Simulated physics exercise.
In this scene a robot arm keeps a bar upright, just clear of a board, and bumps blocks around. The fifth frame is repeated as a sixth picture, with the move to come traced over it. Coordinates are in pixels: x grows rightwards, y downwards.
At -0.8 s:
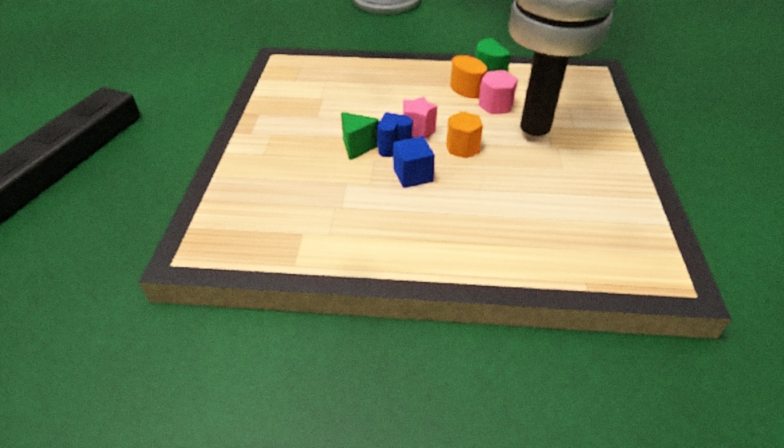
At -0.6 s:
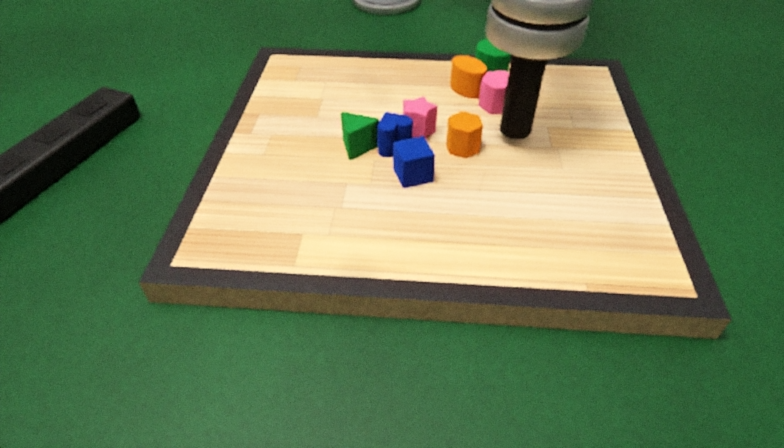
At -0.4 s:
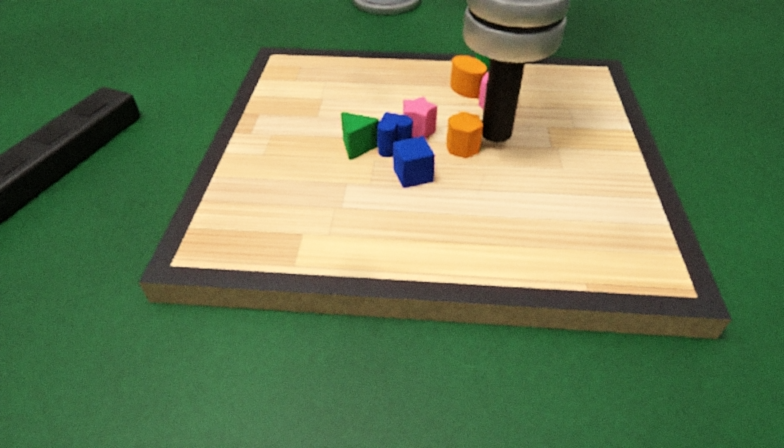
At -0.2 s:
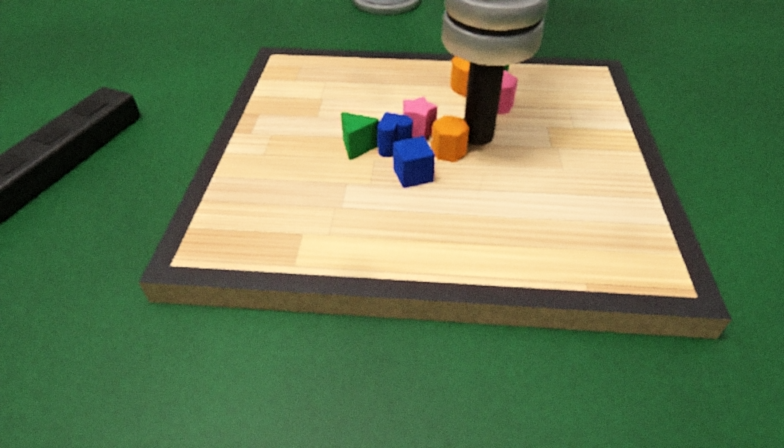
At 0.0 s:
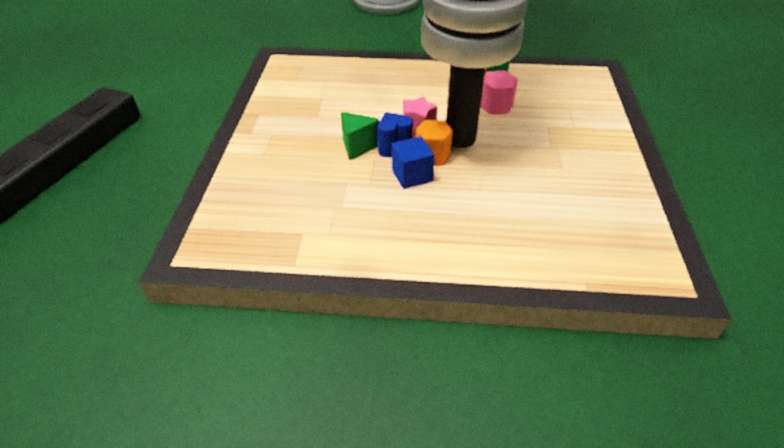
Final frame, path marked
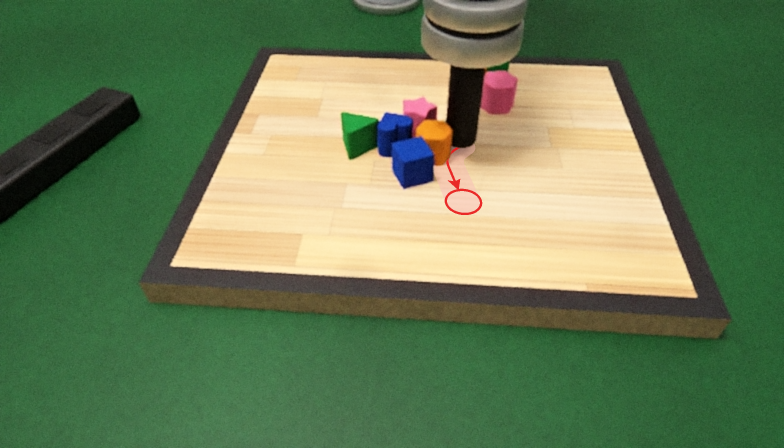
In the video, a black bar hanging from a metallic fitting moves left above a wooden board holding colourful blocks, meets the nearer orange hexagon, and pushes it left toward the blue blocks while the other blocks stay nearly still.
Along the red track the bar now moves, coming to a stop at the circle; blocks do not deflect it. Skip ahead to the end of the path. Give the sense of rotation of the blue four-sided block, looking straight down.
Seen from above, counterclockwise.
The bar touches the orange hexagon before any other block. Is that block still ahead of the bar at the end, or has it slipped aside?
Slipped loose.
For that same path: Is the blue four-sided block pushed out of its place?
The answer is yes.
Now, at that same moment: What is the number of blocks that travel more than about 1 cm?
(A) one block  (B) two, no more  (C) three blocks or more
B.
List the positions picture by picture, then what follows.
In the first frame, bar tip at (535, 127); block tops, blue four-sided block at (414, 148); pink star block at (419, 105); orange hexagon at (466, 121).
In the second frame, bar at (515, 130); blocks unchanged.
In the third frame, bar at (496, 133); blocks unchanged.
In the fourth frame, bar at (478, 136); orange hexagon at (451, 125).
In the fifth frame, bar at (460, 139); blue four-sided block at (413, 148); pink star block at (419, 105); orange hexagon at (434, 129).
Path on the board, from (459, 147) through (447, 162) and (455, 181) to (463, 202).
One third of the way, bar at (448, 154); blue four-sided block at (401, 153), turned 40° anticlockwise; orange hexagon at (416, 134), turned 25° clockwise.
Two thirds of the way, bar at (456, 173); blue four-sided block at (401, 152), turned 40° anticlockwise; orange hexagon at (416, 134), turned 25° clockwise.
At the end, bar at (464, 193); blue four-sided block at (401, 152), turned 40° anticlockwise; pink star block in place; orange hexagon at (416, 134), turned 25° clockwise.
